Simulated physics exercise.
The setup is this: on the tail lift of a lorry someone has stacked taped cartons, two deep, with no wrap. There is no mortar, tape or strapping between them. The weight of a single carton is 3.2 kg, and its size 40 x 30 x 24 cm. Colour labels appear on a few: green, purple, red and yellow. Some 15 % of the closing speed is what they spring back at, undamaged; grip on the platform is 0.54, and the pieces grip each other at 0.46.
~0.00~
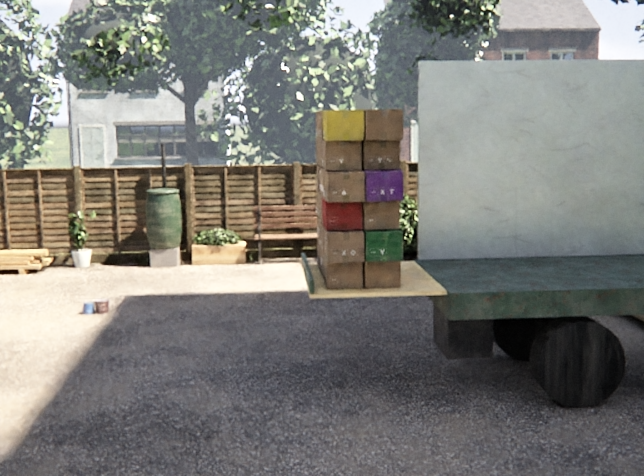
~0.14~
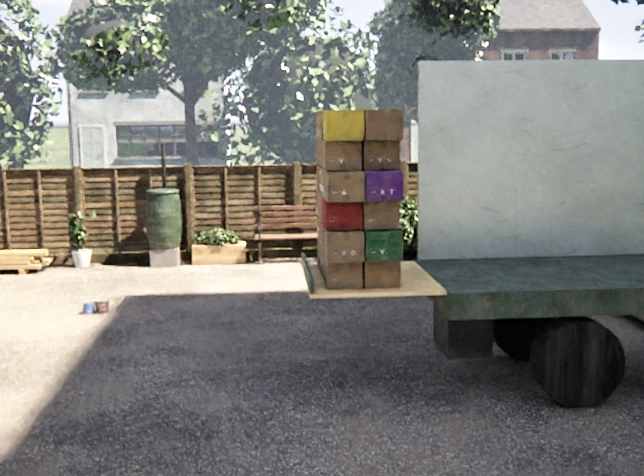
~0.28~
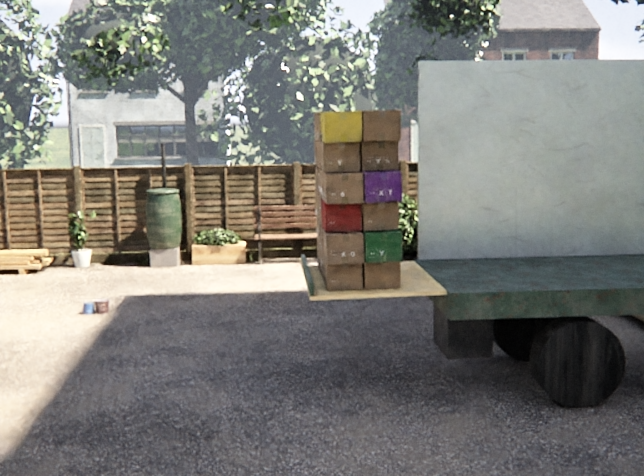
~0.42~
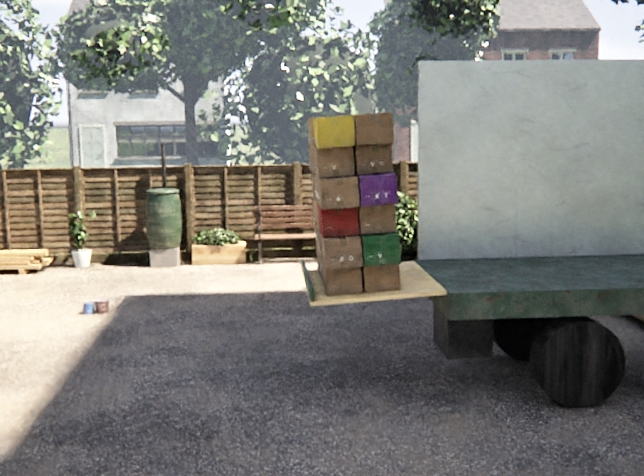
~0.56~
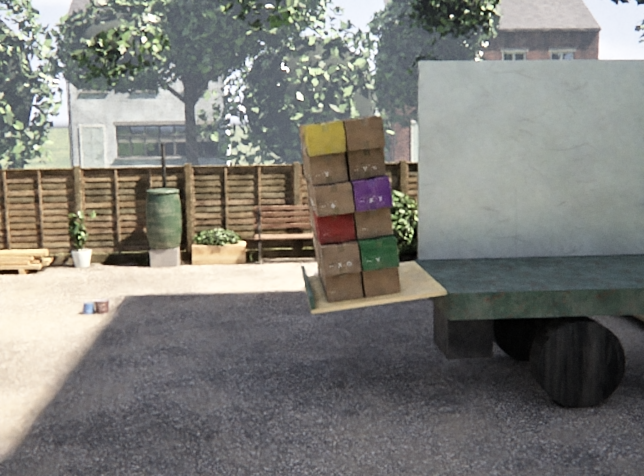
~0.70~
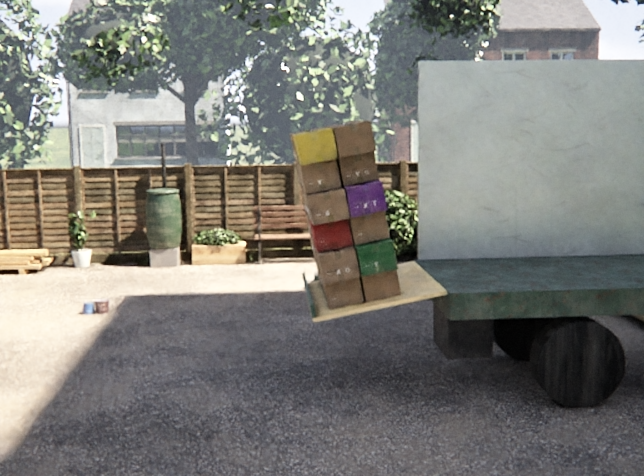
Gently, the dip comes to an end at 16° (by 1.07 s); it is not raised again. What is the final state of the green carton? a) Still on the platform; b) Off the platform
Still on the platform (a).
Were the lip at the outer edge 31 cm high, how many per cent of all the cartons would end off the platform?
Result - 60 %.
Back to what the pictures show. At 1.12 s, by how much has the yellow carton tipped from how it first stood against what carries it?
Something like 5°, give or take.
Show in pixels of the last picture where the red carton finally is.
Near (222, 387).
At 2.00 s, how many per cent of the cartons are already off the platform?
By then 75 %.
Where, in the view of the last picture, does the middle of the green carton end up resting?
Somewhere close to (349, 268), I'd say.
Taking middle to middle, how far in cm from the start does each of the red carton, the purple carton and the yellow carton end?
Start to finish, close to red 180, purple 220, yellow 290 centimetres.
After 1.12 s, slope 16°; none of the 36 cartons off the platform, 35 disturbed; green carton 7° from how it stood; red carton 7° from how it stood.
After 1.54 s, slope 16°; 21 of the 36 cartons off the platform; green carton 39° from how it stood; red carton 41° from how it stood.
After 2.00 s, slope 16°; 27 of the 36 cartons off the platform; green carton 40° from how it stood; purple carton on its side.
In the end (3.1 s), slope 16°; 27 of the 36 cartons off the platform; green carton 40° from how it stood; purple carton upside down; red carton on its side. From the last view, middles, green carton near (349, 268), purple carton near (182, 361).
